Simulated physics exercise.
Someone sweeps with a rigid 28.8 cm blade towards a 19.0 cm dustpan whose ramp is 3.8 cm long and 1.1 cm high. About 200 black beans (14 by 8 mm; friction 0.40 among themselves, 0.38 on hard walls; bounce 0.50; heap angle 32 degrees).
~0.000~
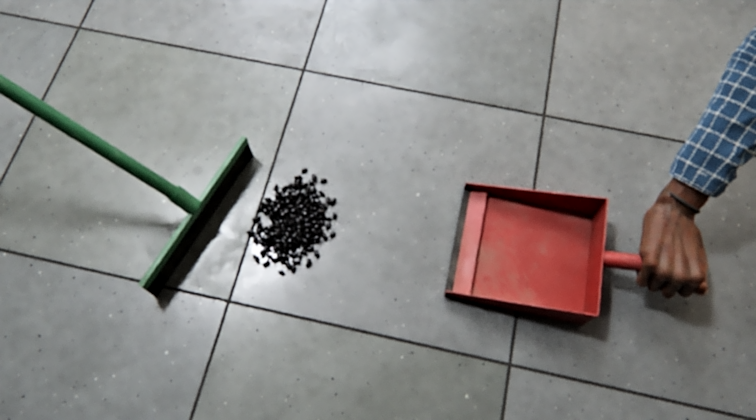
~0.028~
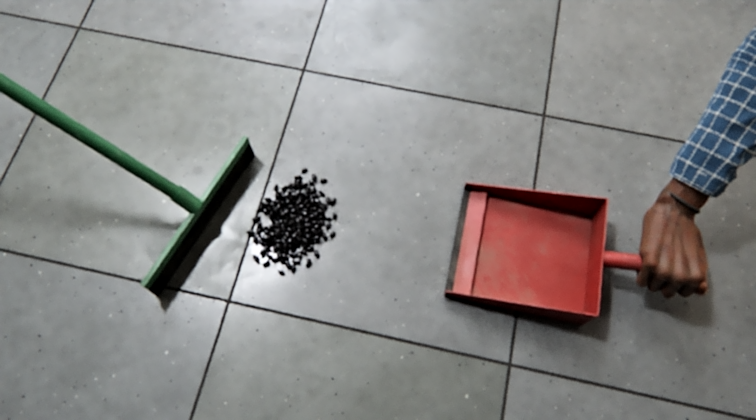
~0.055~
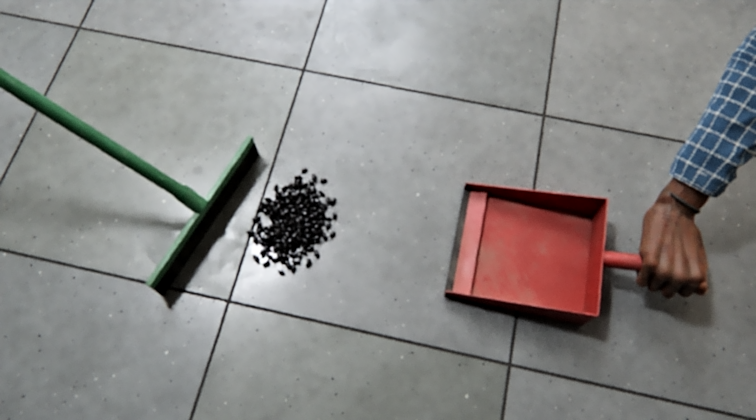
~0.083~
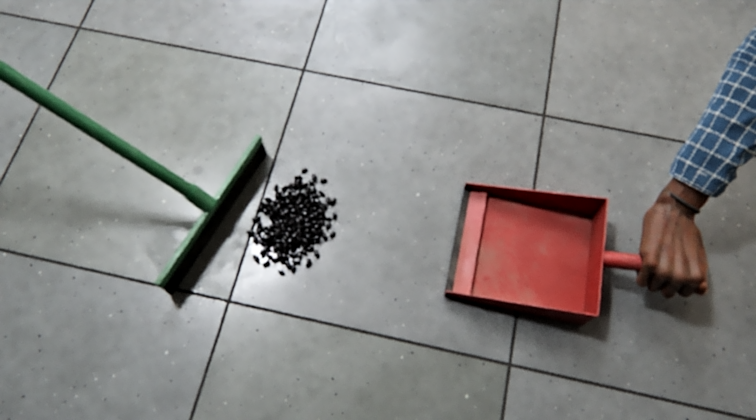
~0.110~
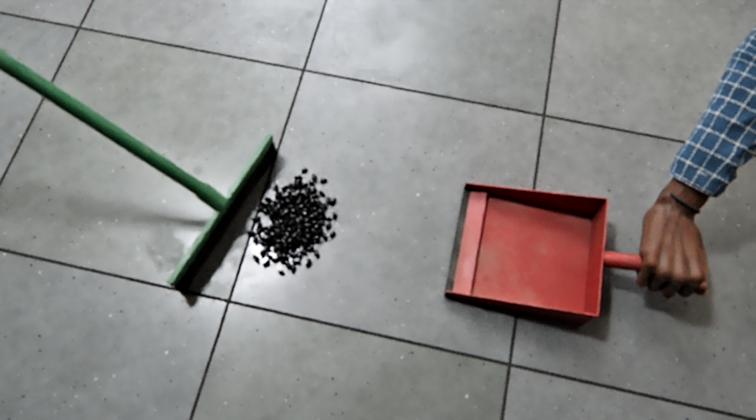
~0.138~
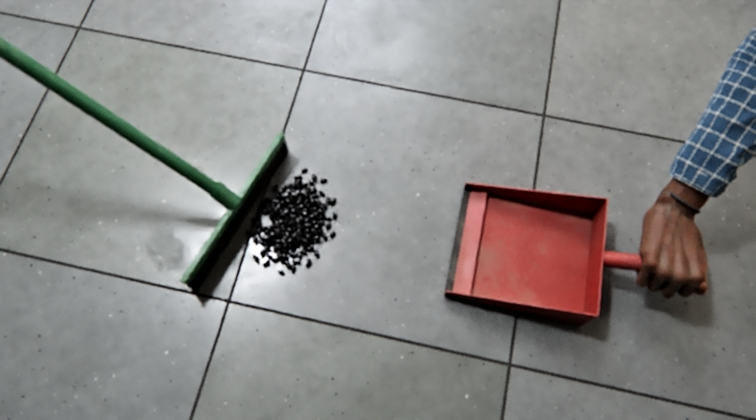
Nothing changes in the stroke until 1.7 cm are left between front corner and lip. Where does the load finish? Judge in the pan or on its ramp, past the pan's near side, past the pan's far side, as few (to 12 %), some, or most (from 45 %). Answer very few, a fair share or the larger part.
Pan: Very few, near side: A fair share, far side: Very few.
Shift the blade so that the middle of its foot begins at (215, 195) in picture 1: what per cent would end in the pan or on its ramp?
About 5 per cent.
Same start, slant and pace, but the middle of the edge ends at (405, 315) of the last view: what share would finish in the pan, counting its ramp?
About 15 per cent.
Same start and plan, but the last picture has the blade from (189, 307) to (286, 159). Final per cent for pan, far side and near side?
Pan 20, far 5, near 50.
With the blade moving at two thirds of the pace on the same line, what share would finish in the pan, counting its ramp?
Then about 0 per cent.
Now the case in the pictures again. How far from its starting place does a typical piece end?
Roughly 24 cm.
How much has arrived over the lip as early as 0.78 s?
Near 5 per cent so far.
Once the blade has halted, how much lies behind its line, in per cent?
Roughly 10 per cent.
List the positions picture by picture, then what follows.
In the first picture, blade from (144, 286) to (245, 142), moved 0.0 cm, 0 of the pieces shifted so far; middle of the pieces at (292, 223); pan at (533, 256).
In the second picture, blade from (146, 286) to (246, 141), moved 0.3 cm, 0 of the pieces shifted so far; middle of the pieces at (292, 223).
In the third picture, blade from (152, 285) to (251, 141), moved 1.1 cm, 0 of the pieces shifted so far; middle of the pieces at (292, 223).
In the fourth picture, blade from (161, 284) to (259, 140), moved 2.4 cm, 0 of the pieces shifted so far; middle of the pieces at (292, 223).
In the fifth picture, blade from (173, 283) to (270, 139), moved 4.3 cm, 0 of the pieces shifted so far; middle of the pieces at (292, 223).
In the sixth picture, blade from (186, 282) to (282, 138), moved 6.2 cm, 0 of the pieces shifted so far; middle of the pieces at (292, 223); pan at (533, 256). Its pace works out near 0.71 m/s, heading 19 degrees away from the viewer's side.
Then, at 0.36 s, middle of the blade 20 cm from the lip; 0 % over the lip, far side 0 %, near side 15 %.
After 0.51 s, middle of the blade 10 cm from the lip; 0 % over the lip, far side 5 %, near side 20 %.
After 0.78 s, middle of the blade 5 cm from the lip; 5 % over the lip, far side 10 %, near side 25 %.
At rest (3.0 s), pan 5 %, near side 25 %, far side 10 %, in front of the lip or behind the blade 65 %.
